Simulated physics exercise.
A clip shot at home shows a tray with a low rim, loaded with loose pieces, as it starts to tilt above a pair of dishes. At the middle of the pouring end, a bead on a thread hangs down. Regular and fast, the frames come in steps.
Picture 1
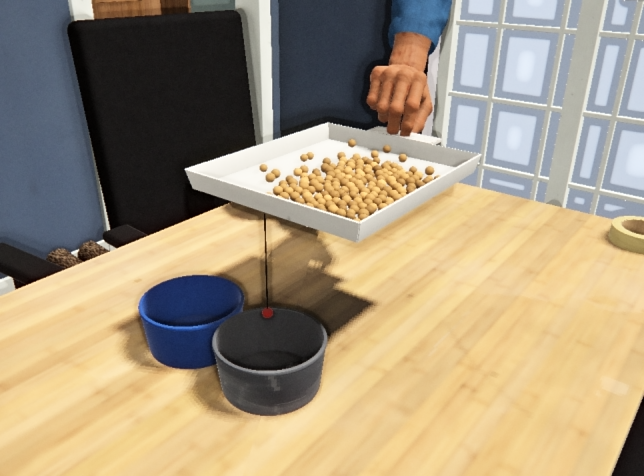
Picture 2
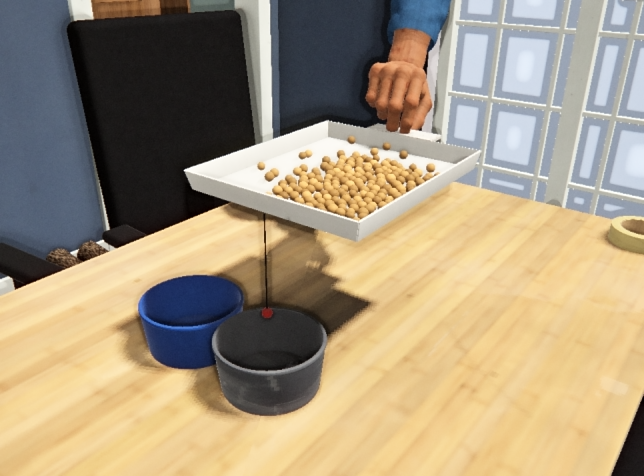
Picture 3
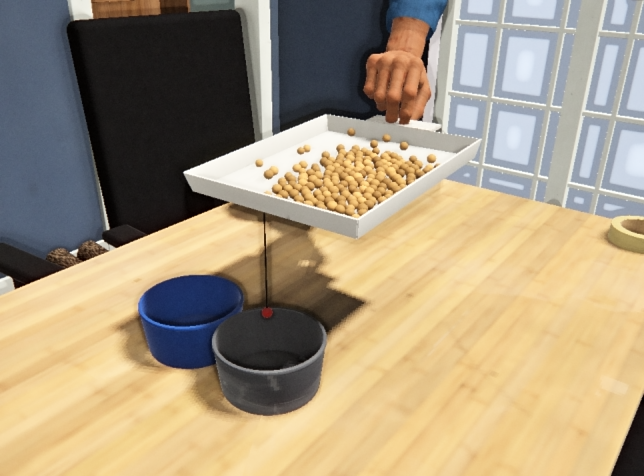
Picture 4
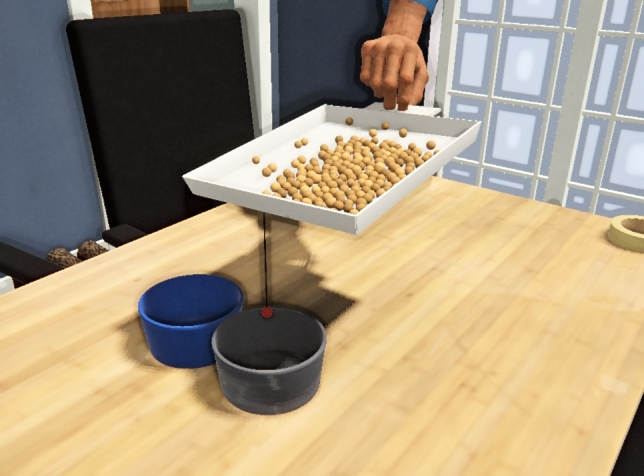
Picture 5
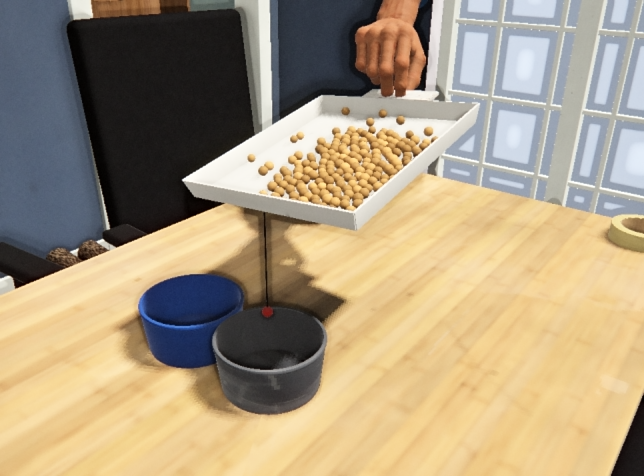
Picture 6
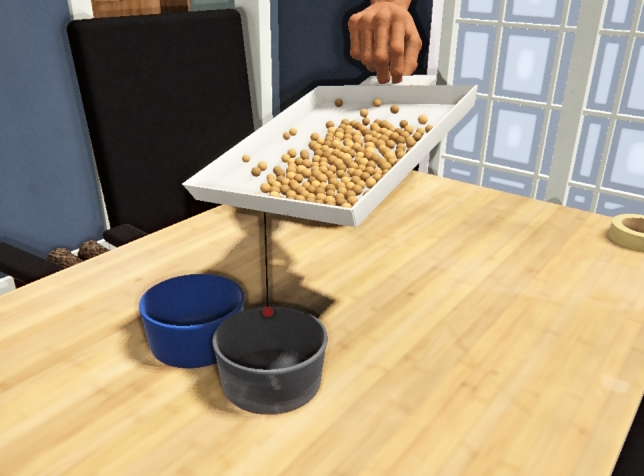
A hand tilts a white tray of round wooden beads above blue and dark gray dishes.
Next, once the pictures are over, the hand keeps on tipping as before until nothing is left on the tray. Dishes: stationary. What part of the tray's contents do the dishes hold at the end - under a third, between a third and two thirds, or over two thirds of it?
The dishes will most likely exceed two thirds of the load.
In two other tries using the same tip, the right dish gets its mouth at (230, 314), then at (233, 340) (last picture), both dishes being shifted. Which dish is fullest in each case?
The first arrangement gives the one at right, the second arrangement gives the one at left.
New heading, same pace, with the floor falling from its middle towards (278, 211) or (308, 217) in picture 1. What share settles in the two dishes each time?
Near 40 % and, after that, 20 %.
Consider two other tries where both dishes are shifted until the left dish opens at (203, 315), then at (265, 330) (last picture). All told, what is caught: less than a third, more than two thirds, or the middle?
Try one: Over two thirds; try two: Under a third.
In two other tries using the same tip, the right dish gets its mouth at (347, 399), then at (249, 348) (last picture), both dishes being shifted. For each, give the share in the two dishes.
Respectively 10 percent and 100 percent.
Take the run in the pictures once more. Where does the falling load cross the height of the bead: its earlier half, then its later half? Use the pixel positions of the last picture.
I'd say around (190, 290) at first, then around (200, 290).
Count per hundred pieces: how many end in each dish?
Left dish: 90 %, right dish: 0 %.
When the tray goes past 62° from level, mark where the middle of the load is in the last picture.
I'd put the middle of the pieces at roughly (231, 187).
Soon after the last picture, tray tipped steeply; most on the tray; a small part in the left dish; a small part in the air.
A little later, tray tipped past a quarter turn; a small part on the tray; a stray few in the right dish; most in the left dish; a small part outside both; a small part in the air.
Later still, tray tipped past a quarter turn; a stray few in the right dish; nearly all in the left dish; a small part outside both.
By the end, tray tipped past a quarter turn; a stray few in the right dish; nearly all in the left dish; a small part outside both.
